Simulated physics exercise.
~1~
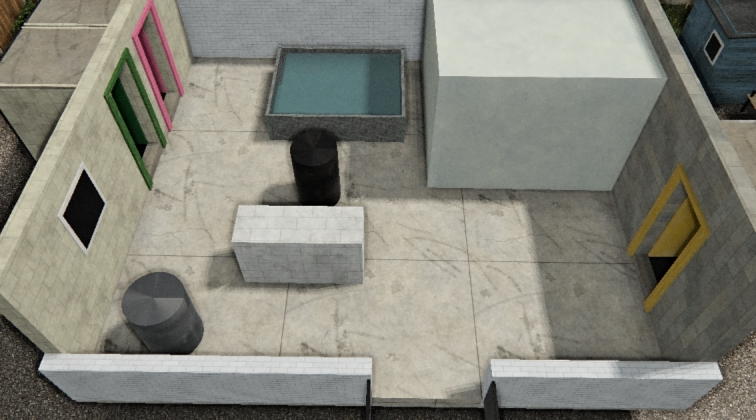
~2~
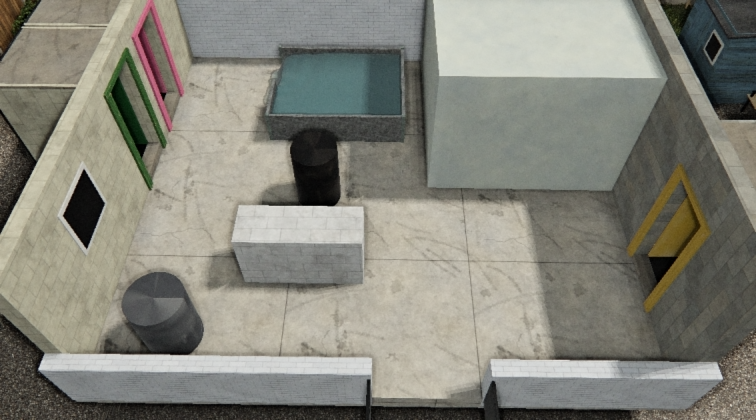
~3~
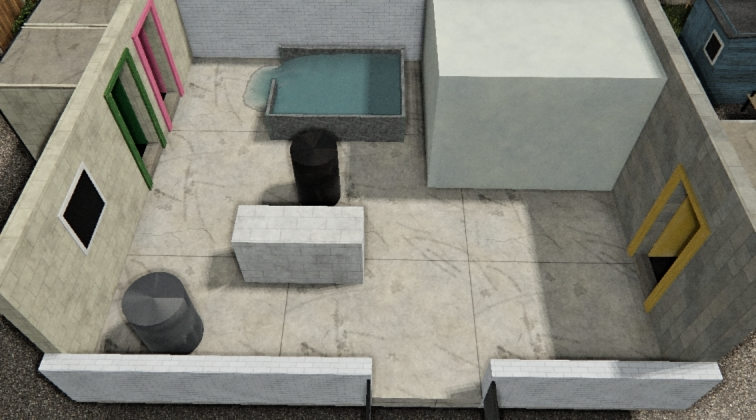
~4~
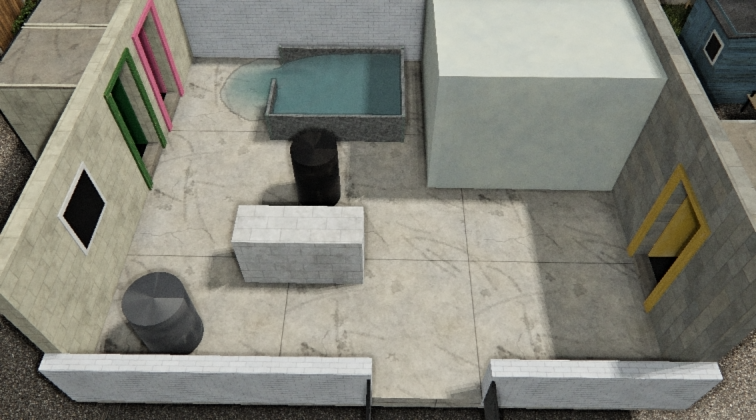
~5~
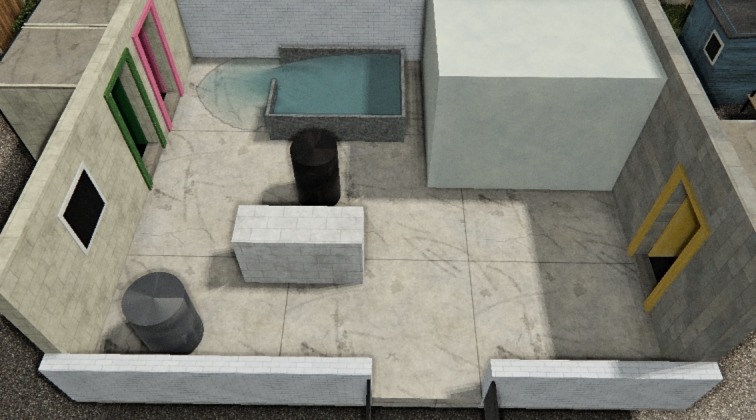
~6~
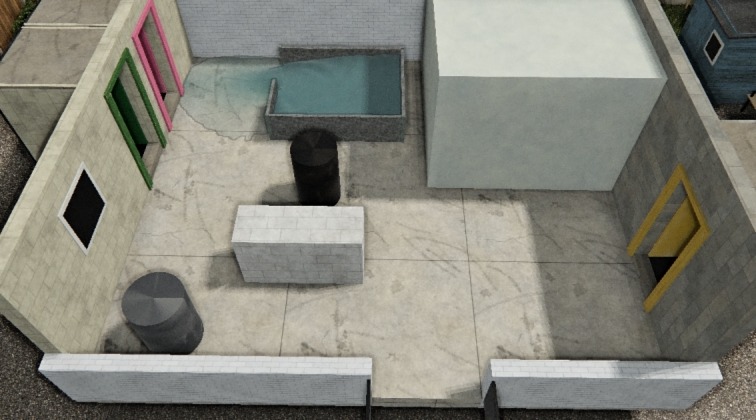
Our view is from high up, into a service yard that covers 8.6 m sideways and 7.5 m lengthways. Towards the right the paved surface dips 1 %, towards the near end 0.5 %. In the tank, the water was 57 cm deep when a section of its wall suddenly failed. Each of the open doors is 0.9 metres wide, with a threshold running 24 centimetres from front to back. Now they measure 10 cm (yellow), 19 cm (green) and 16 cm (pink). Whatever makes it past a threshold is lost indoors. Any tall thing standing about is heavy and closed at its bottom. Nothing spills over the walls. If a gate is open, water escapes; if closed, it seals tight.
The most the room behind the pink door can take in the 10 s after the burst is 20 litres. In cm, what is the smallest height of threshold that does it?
Roughly 22 cm high.
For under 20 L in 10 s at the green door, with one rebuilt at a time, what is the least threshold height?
The green door needs around 6.0 cm.
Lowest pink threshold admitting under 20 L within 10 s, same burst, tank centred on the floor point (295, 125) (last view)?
In that case about 34 cm.
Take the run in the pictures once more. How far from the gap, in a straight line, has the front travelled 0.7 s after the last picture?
Around 3.0 m from the gap.
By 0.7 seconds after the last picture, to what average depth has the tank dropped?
It averages close to 45 centimetres.
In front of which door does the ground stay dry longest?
Yellow.
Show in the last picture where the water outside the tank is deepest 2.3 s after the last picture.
Around (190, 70).
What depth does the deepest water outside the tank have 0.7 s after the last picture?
Around 45 centimetres.
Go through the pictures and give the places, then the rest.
The first frame shows the tank at (339, 83) is whole and still, 57 cm deep; the pink door at (161, 73) is dry.
In the second frame, the front is at (268, 103), 0.2 m from the gap at (281, 81); 0.2 m2 of floor is wet, 57 cm left at the back.
In the third frame, the front is at (249, 100), 0.7 m from the gap at (282, 82); 0.7 m2 of floor is wet, 57 cm left at the back.
In the fourth frame, the front is at (225, 94), 1.2 m from the gap at (282, 82); 1.7 m2 of floor is wet, 57 cm left at the back.
In the fifth frame, the front is at (200, 90), 1.7 m from the gap at (282, 82); 2.8 m2 of floor is wet, 57 cm left at the back.
In the sixth frame, the front is at (181, 99), 2.1 m from the gap at (282, 82); 3.9 m2 of floor is wet, 57 cm left at the back; 0.2 m in a straight line remain to the pink door at (161, 73).
Then, 0.7 s after the last picture water covers 10 % of the floor, deepest (45 cm) near (202, 60); 21 cm at the pink door, 3 litres in over its 16 cm threshold.
Then, 2.3 s after the last picture water covers 25 % of the floor, deepest (32 cm) near (190, 70); 24 cm at the pink door, 50 litres in over its 16 cm threshold.
Then, 9.3 s after the last picture water covers 95 % of the floor, deepest (12 cm) near (417, 64); 9 cm at the pink door, 76 litres in over its 16 cm threshold.
At the pink door as built, the water peaked near 27 cm, 1.7 s after the last picture.
Run again over the same 10 s with other heights there, 43 litres in over 18.5 cm, 6 litres over 25 cm. The limit of 20 litres is kept from about 22 cm up.
